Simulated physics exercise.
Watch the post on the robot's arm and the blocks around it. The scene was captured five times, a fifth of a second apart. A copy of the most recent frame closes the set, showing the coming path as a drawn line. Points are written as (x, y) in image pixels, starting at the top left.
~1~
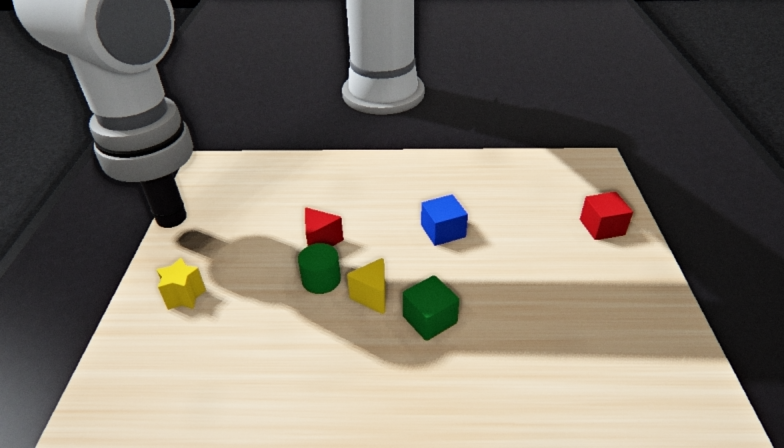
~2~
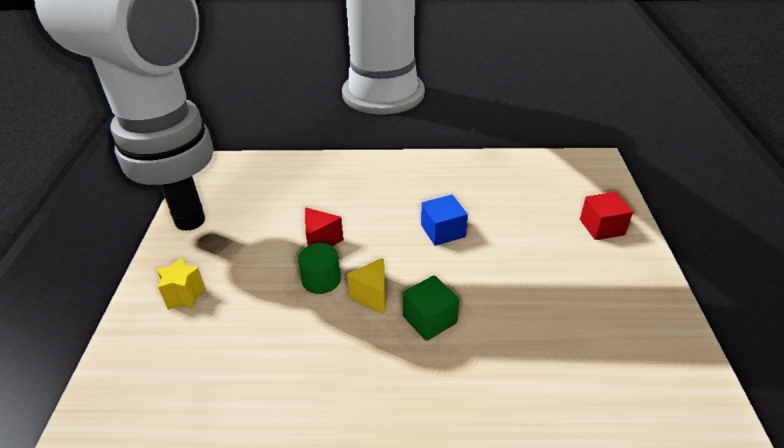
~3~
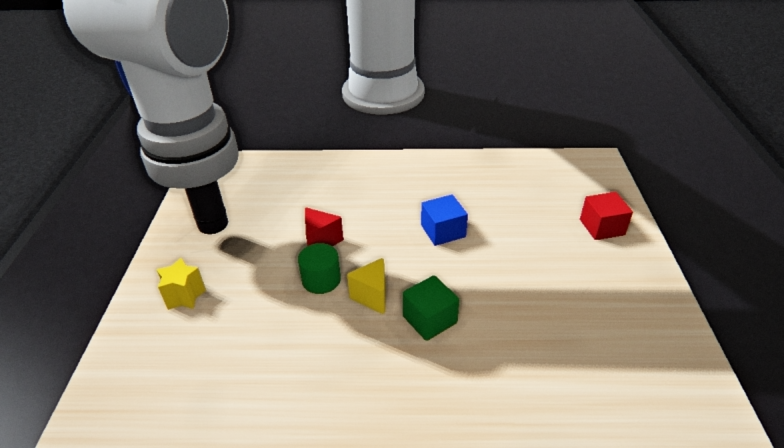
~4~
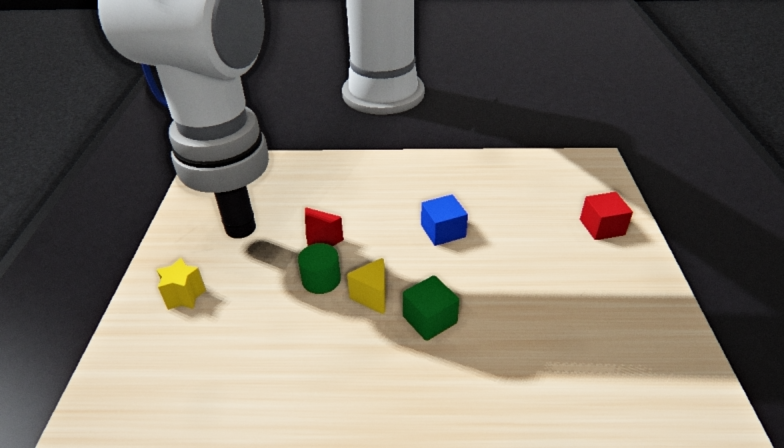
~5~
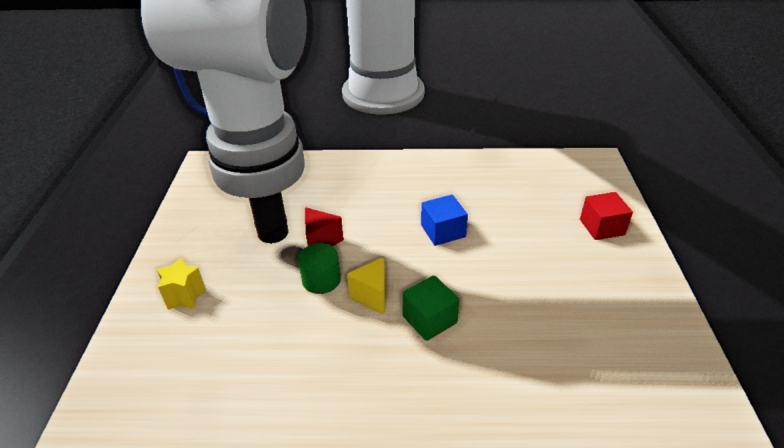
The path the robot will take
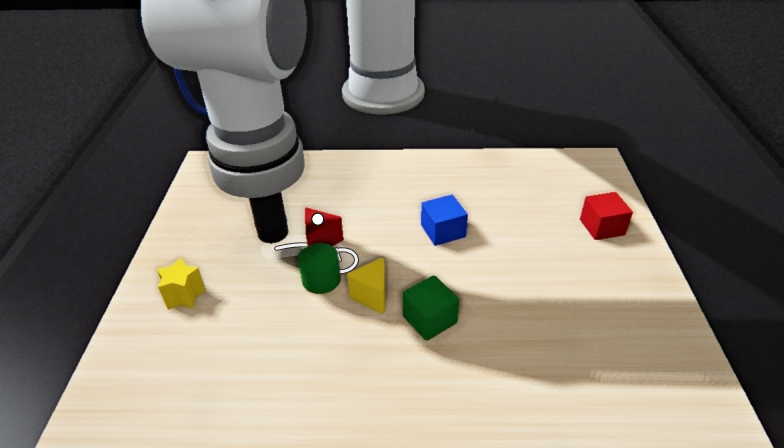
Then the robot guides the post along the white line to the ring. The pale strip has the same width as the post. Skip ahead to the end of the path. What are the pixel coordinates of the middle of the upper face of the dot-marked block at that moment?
The middle of the upper face of the dot-marked block will lie at about (356, 220) in the picture.
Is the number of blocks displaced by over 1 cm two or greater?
Final answer: No.
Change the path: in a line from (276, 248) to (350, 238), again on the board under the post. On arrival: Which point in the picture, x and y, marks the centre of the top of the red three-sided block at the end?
I'd say the red three-sided block ends with its top centre at (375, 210).
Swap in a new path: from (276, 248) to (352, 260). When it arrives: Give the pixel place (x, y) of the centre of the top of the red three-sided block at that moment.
Close to (348, 217).
Path on the board, from (276, 248) via (301, 245) and (324, 249), ending at (341, 261); the dot is on the red three-sided block.
On the path given first. Halfway along, post (311, 232); red three-sided block (338, 218).
At the end, post (339, 246); red three-sided block (356, 220), turned 35° anticlockwise; green circle (319, 260); yellow three-sided block in place.
